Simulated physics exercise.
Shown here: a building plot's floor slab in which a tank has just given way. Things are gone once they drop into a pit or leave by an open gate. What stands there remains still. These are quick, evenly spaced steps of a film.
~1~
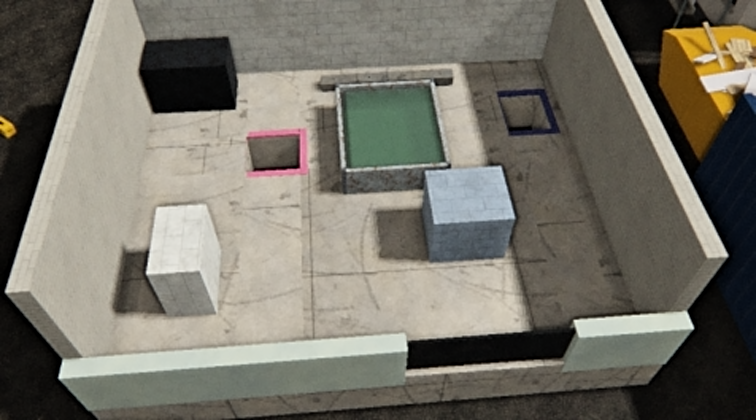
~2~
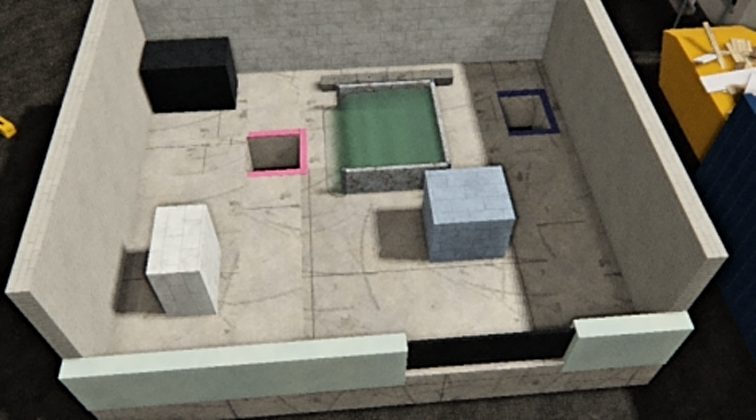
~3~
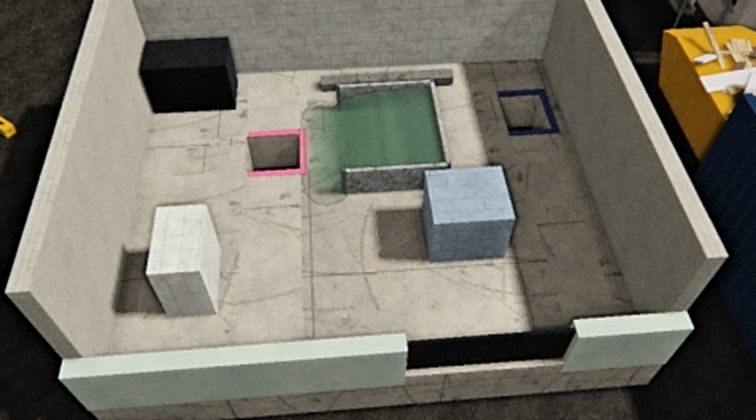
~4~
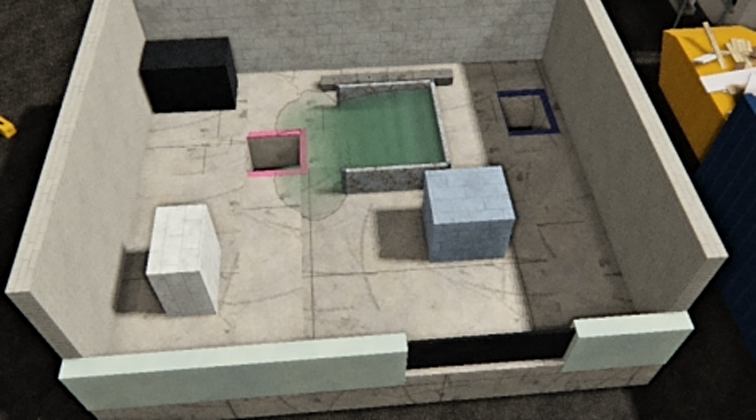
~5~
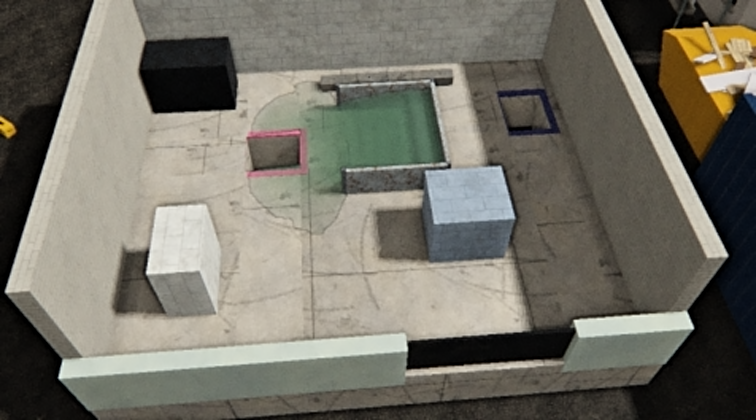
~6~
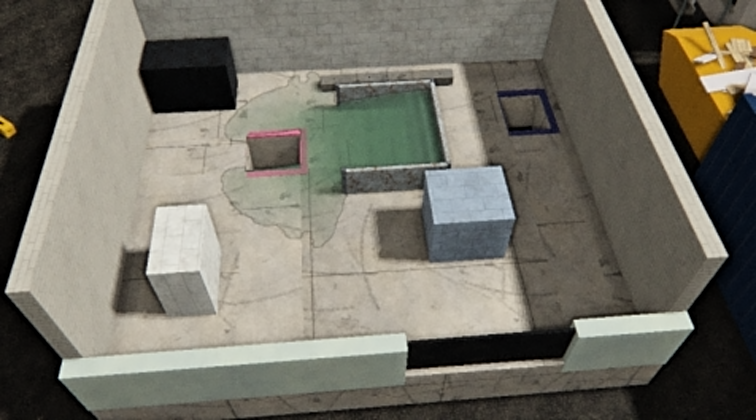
Green water poured out through the open left side of a walled tank and spread leftward over the pale floor, flowing around the pink-edged pit while the blocks nearby stayed still.
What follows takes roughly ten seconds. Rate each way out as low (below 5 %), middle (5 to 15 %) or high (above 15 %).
Ratings - gate: Low; pink pit: High; blue pit: Low.
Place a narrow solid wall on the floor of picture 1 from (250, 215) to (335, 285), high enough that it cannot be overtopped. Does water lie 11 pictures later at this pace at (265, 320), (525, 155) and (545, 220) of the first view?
Point by point: First spared, next spared, last spared.
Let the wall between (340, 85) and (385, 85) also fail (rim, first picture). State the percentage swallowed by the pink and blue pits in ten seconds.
The pink pit takes 12 per cent and the blue pit 25 per cent.
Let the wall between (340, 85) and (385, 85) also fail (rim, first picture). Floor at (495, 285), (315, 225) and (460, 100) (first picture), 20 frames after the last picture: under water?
Taking them in order, I'd say not reached, not reached and swamped.
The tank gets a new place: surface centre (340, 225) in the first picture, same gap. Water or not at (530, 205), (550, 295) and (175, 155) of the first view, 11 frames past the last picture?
In order: Unflooded, then unflooded, then inundated.
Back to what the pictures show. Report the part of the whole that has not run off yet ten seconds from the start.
Around 46 in a hundred.
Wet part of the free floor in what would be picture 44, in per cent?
My best guess is some 50 %.
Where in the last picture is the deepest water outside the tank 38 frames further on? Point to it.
It should be close to (169, 81).
A moment on, water covers 25 % of the floor; the gate 0 %, the pink pit 17 %, the blue pit 0 %.
Next, water covers 30 % of the floor; the gate 0 %, the pink pit 28 %, the blue pit 0 %.
Then, water covers 40 % of the floor; the gate 0 %, the pink pit 36 %, the blue pit 0 %.
Later, water covers 50 % of the floor; the gate 0 %, the pink pit 44 %, the blue pit 0 %.
In the end, water covers 65 % of the floor; the gate 0 %, the pink pit 52 %, the blue pit 1 %.
